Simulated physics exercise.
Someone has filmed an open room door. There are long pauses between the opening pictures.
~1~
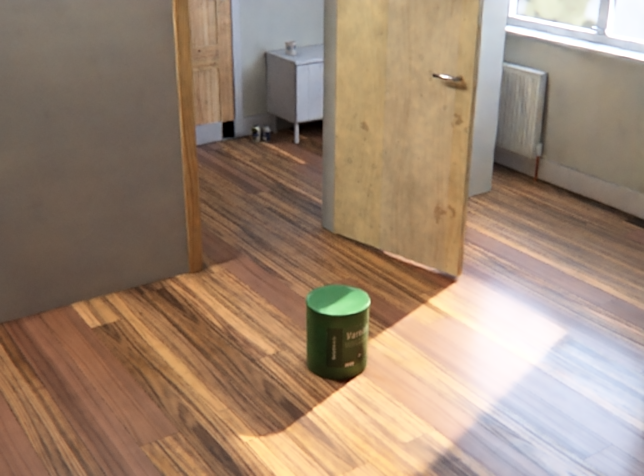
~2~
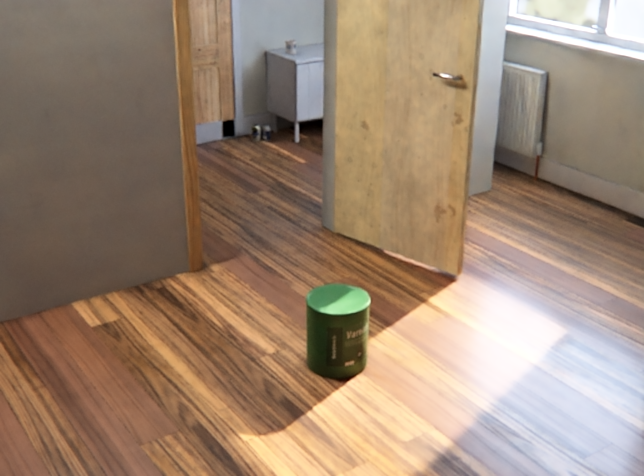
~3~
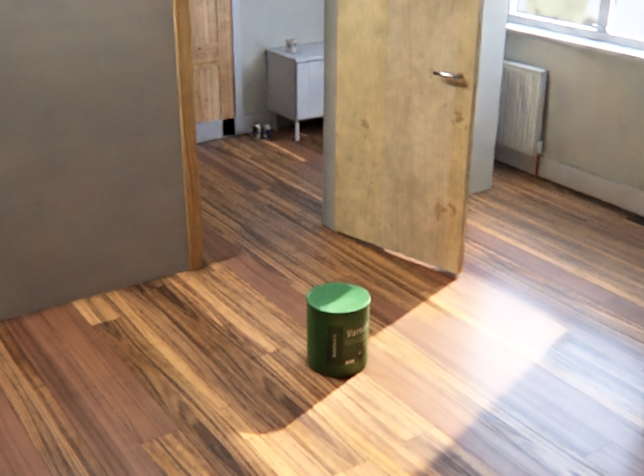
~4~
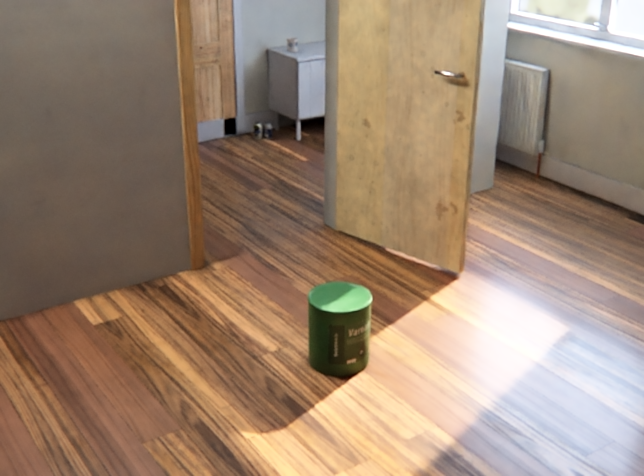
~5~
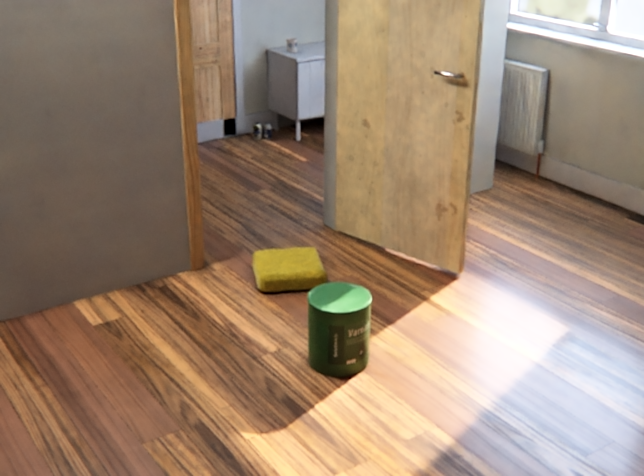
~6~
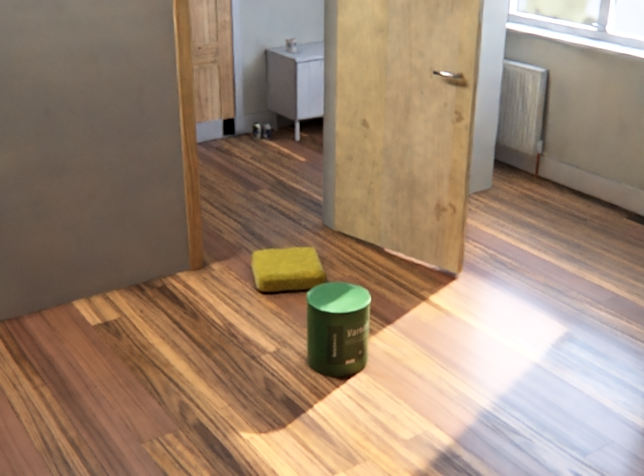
Yellow cushion appearing on the wooden floor behind a still green pail, near a wide-open room door that stays motionless.
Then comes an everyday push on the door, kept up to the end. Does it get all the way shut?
As it turns out, it jams.
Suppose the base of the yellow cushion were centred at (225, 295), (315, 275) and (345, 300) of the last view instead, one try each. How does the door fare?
First, it shuts; second, it stops short; third, it reaches the frame.
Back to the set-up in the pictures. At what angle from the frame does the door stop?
About 25°.
Then, 0.80 s later than the last frame, open by 84°.
Then, 1.40 s later than the last frame, open by 52°.
Then, 1.60 s later than the last frame, open by 41°; yellow cushion moved a little near (266, 265).
Then, 1.80 s later than the last frame, open by 30°; yellow cushion moved about its own width near (247, 260).
When it is over, open by 25°; moved from the start, yellow cushion; green pail as before. End places, in pixels of the last picture, yellow cushion near (238, 258).
